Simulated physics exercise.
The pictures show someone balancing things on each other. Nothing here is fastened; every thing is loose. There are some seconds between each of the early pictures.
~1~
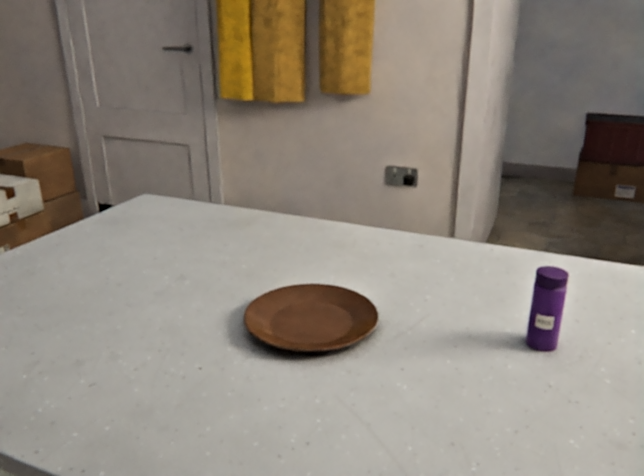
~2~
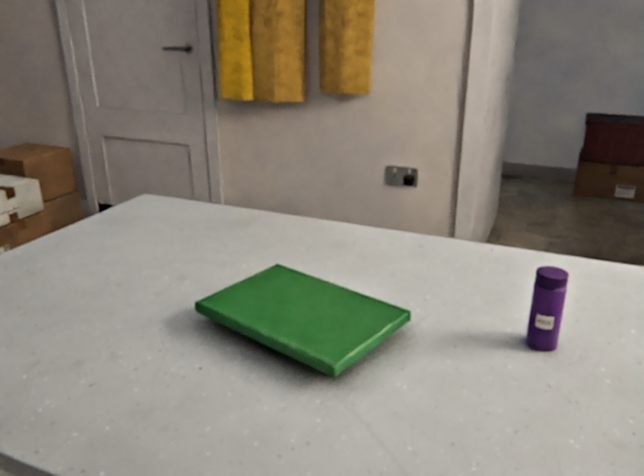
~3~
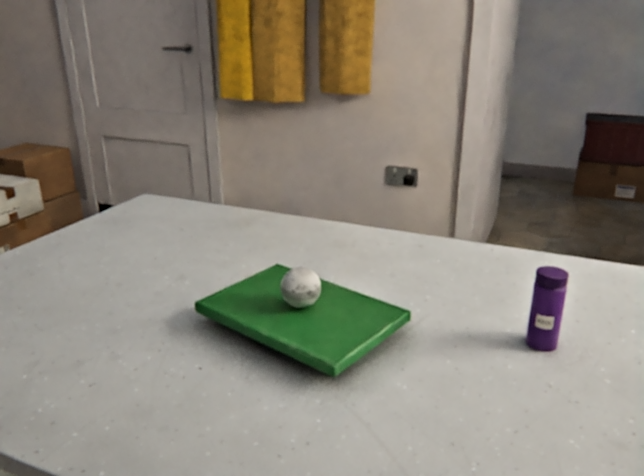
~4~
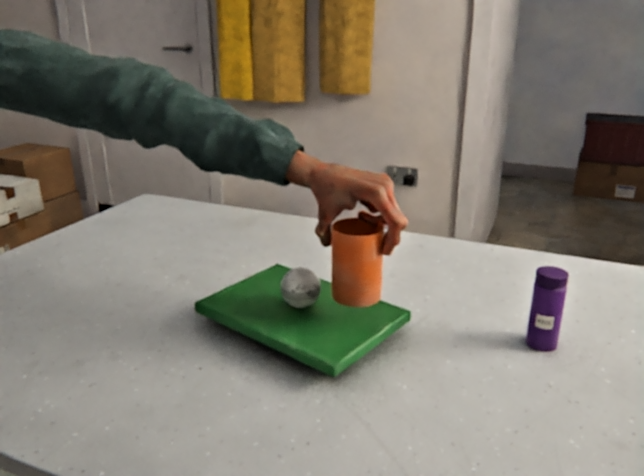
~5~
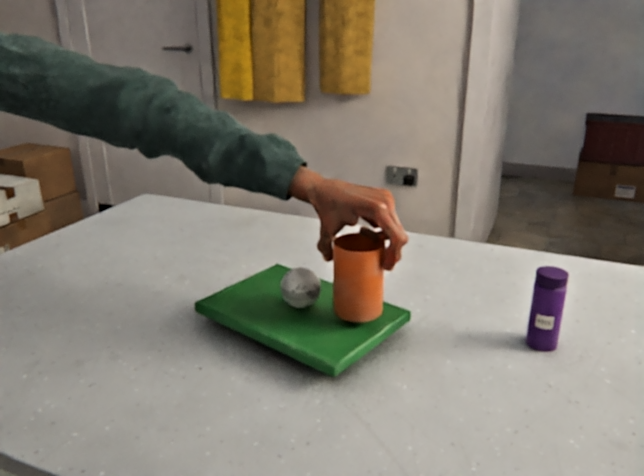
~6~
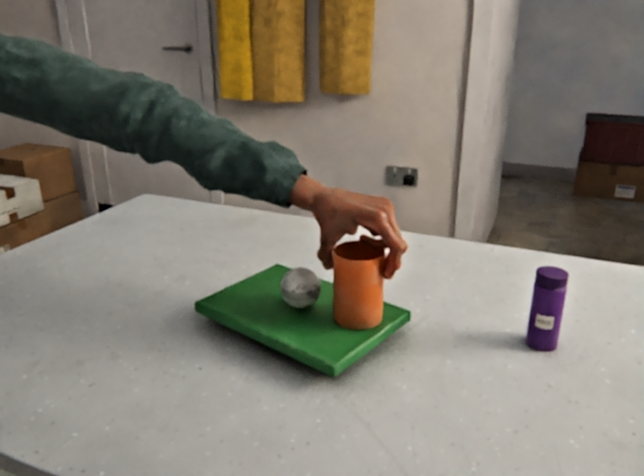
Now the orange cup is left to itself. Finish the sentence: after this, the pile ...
After this, the pile stays put.
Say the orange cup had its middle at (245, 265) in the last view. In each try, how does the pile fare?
It stays stable.
Then, 1.00 s later than the last frame, all is still.
Then, 2.10 s later than the last frame, orange cup resting near (358, 285).
When it is over, all 5 as before. End places, in pixels of the last picture, orange cup near (358, 285). The pile stays up.
